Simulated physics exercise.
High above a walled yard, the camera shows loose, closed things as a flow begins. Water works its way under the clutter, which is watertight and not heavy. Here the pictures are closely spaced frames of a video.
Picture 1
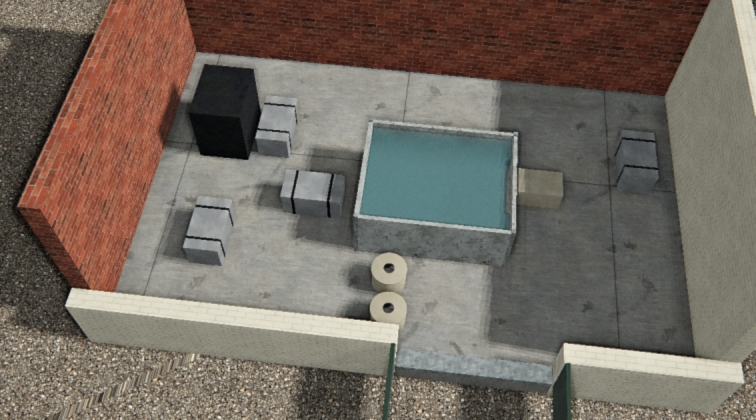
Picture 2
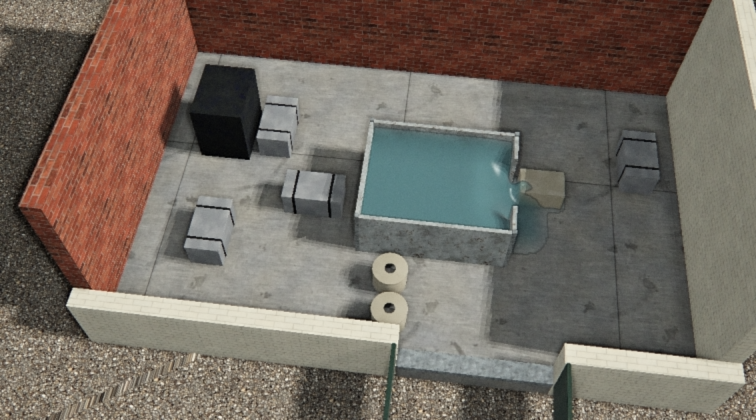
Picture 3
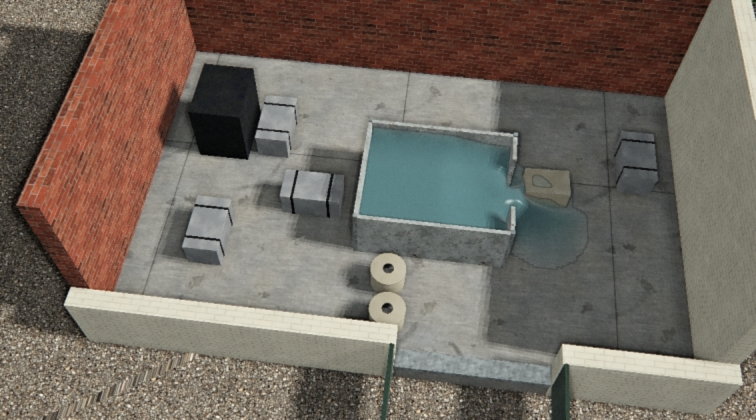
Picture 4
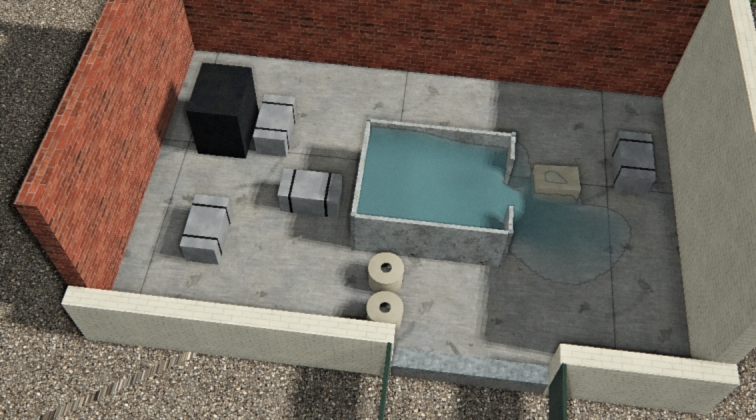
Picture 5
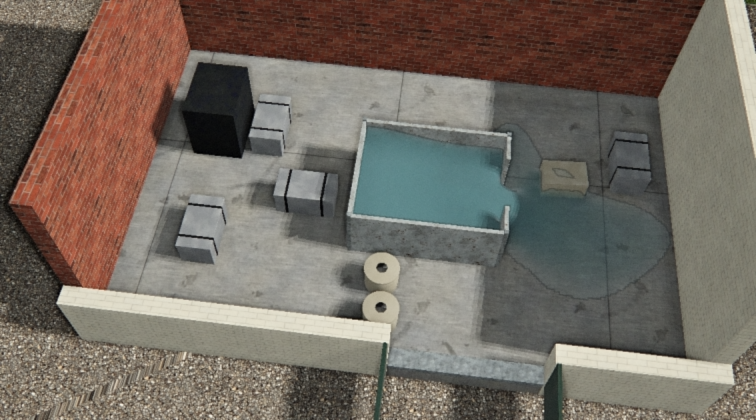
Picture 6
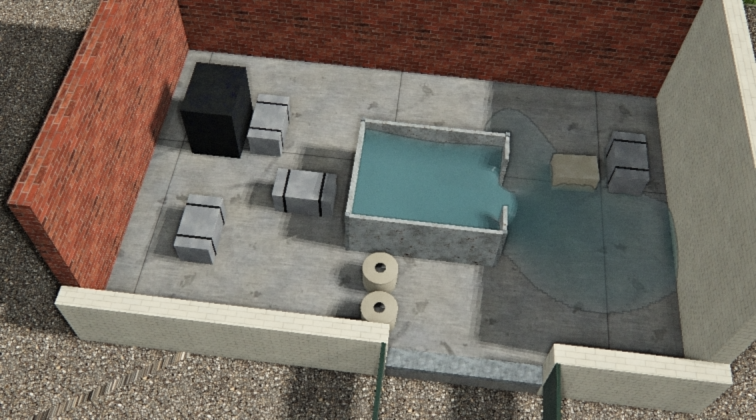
At first, a tan crate sits against the right side of a full tank in a walled yard, with strapped boxes and two rolls nearby. Water then pours through a gap in the tank's right wall and spreads across the floor, and the crate shifts gradually rightward while the other objects stay put.
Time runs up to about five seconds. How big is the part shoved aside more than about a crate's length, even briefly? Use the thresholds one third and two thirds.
I'd put it between one third and two thirds.
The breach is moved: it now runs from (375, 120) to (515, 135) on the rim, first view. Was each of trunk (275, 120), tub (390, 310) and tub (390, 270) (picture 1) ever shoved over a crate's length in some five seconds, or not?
Result per item - displaced that far / short of that distance / short of that distance.
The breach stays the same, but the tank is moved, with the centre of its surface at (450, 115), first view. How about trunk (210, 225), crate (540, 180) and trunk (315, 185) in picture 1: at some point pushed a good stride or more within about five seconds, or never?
Results in order: Never that far / never that far / never that far.
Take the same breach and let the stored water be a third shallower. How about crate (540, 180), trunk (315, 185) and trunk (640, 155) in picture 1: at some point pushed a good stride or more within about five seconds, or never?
Well, in sequence: Carried that far, not carried that far, carried that far.
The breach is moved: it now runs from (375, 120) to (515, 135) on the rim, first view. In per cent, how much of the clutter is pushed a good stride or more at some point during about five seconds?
Roughly 40 %.
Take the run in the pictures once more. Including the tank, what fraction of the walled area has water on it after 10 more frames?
Close to 35 per cent, tank included.
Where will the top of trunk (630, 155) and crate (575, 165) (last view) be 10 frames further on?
Estimated: (651, 91); (608, 106).
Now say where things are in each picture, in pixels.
The first frame shows a crate at (541, 182), on the bottom; a trunk at (640, 153) rests on the ground; 0 of 7 have shifted.
The second frame shows a crate at (542, 182), on the bottom; a trunk at (641, 154), on the bottom; 0 of 7 have shifted.
The third frame shows a crate at (548, 181), on the bottom, close to its start; a trunk at (639, 155), on the bottom; 1 of 7 have shifted.
The fourth frame shows a crate at (557, 177) rests on the ground, close to its start; a trunk at (637, 155) rests on the ground; 1 of 7 have shifted.
The fifth frame shows a crate at (566, 173), on the bottom, a stride from its start; a trunk at (633, 155), on the bottom; 1 of 7 have shifted.
The sixth frame shows a crate at (577, 166) rests on the ground, a stride from its start; a trunk at (631, 155) rests on the ground; 1 of 7 have shifted.
A moment on, 1 of 7 are well off their spots; 0 afloat.
Next, 2 of 7 are well off their spots; 1 afloat.
Later, 2 of 7 are well off their spots; 1 afloat.
In the end, 4 of 7 are well off their spots, and 4 have been at some point; 0 afloat.
